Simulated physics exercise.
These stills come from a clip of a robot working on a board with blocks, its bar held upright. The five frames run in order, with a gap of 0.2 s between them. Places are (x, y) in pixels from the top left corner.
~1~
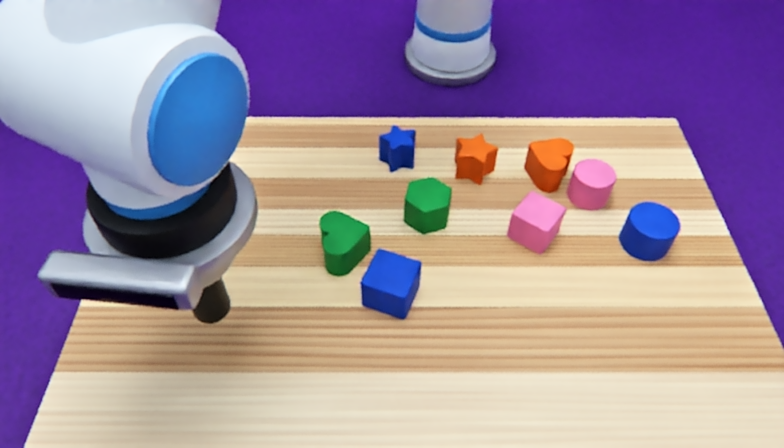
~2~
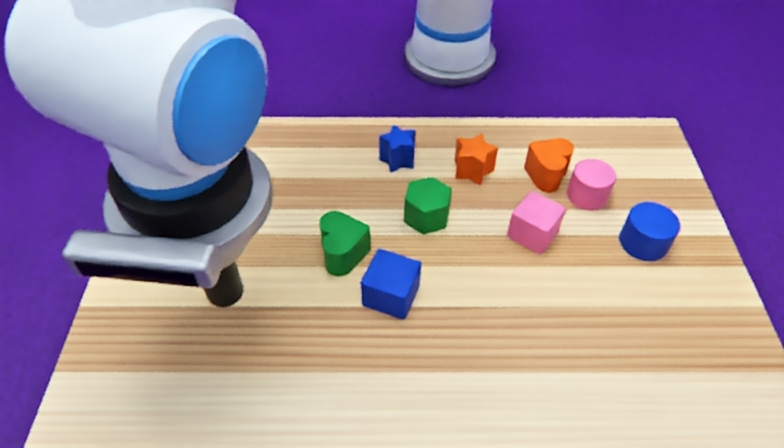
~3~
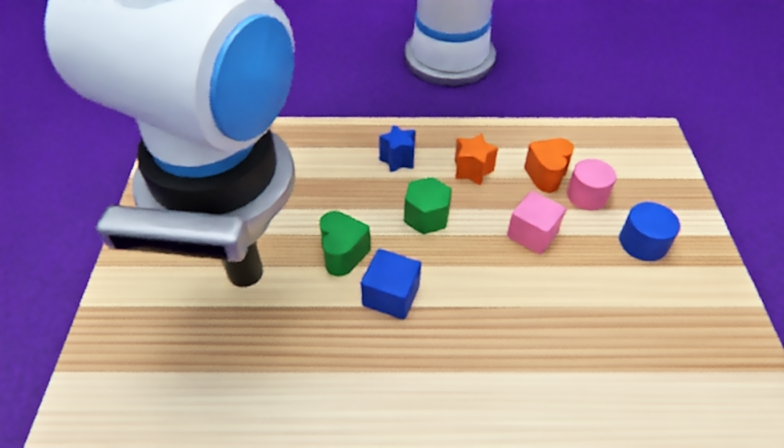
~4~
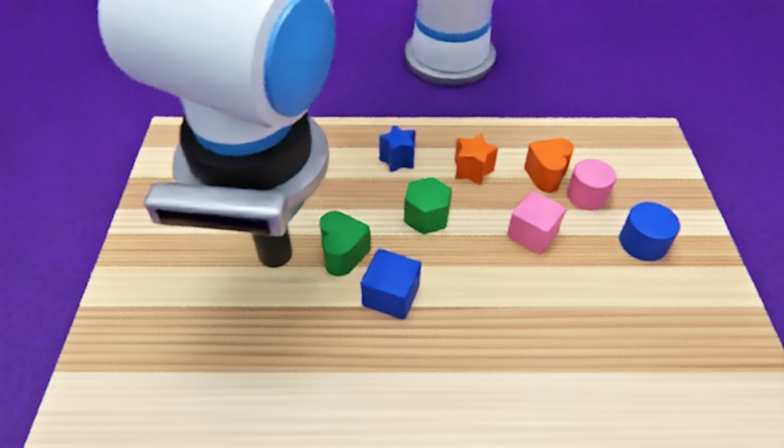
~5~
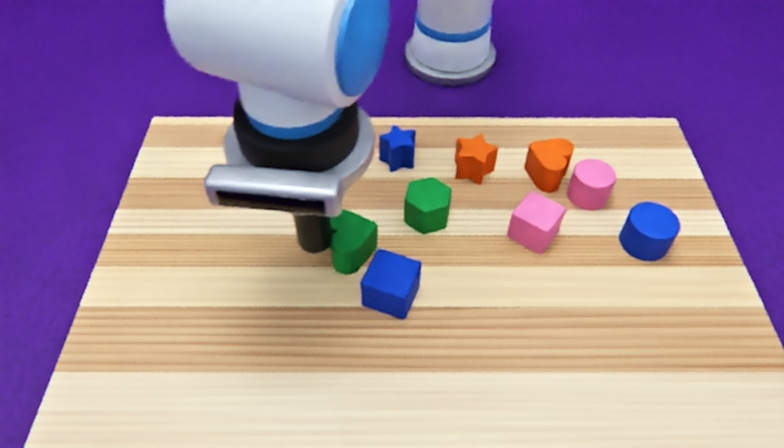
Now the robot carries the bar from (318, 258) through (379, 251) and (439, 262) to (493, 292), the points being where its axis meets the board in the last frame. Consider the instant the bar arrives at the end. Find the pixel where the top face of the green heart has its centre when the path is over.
If I read the scene right, the answer is (464, 219).
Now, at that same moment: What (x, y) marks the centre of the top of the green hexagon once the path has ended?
Top centre: (448, 186).
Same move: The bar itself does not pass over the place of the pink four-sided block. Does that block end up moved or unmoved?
It stays put.
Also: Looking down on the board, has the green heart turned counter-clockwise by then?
Yes, that is what happens.
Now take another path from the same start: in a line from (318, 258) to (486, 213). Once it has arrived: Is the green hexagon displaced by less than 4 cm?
Answer: No.
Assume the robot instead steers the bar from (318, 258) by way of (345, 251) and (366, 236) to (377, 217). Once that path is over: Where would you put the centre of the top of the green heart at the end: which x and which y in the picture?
It will likely be found at (405, 207).
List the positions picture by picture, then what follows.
Tip of the bar at (213, 309), middles of tops, green heart at (341, 231), blue four-sided block at (392, 272), green hexagon at (429, 193), pink four-sided block at (540, 210), in the first frame.
Bar at (226, 294), nothing pushed, in the second frame.
Bar at (246, 274), nothing pushed, in the third frame.
Bar at (276, 256), nothing pushed, in the fourth frame.
Bar at (315, 242), green heart at (349, 229), blue four-sided block at (392, 272), green hexagon at (429, 193), pink four-sided block at (540, 210), in the fifth frame.
On the path given first. One third of the way, bar at (379, 234); green heart at (412, 221).
Two thirds of the way, bar at (440, 246); green heart at (460, 218), turned 40° anticlockwise; green hexagon at (448, 186), turned 45° anticlockwise.
At the end, bar at (497, 276); green heart at (464, 219), turned 55° anticlockwise; blue four-sided block unmoved; green hexagon at (448, 186), turned 45° anticlockwise; pink four-sided block unmoved.
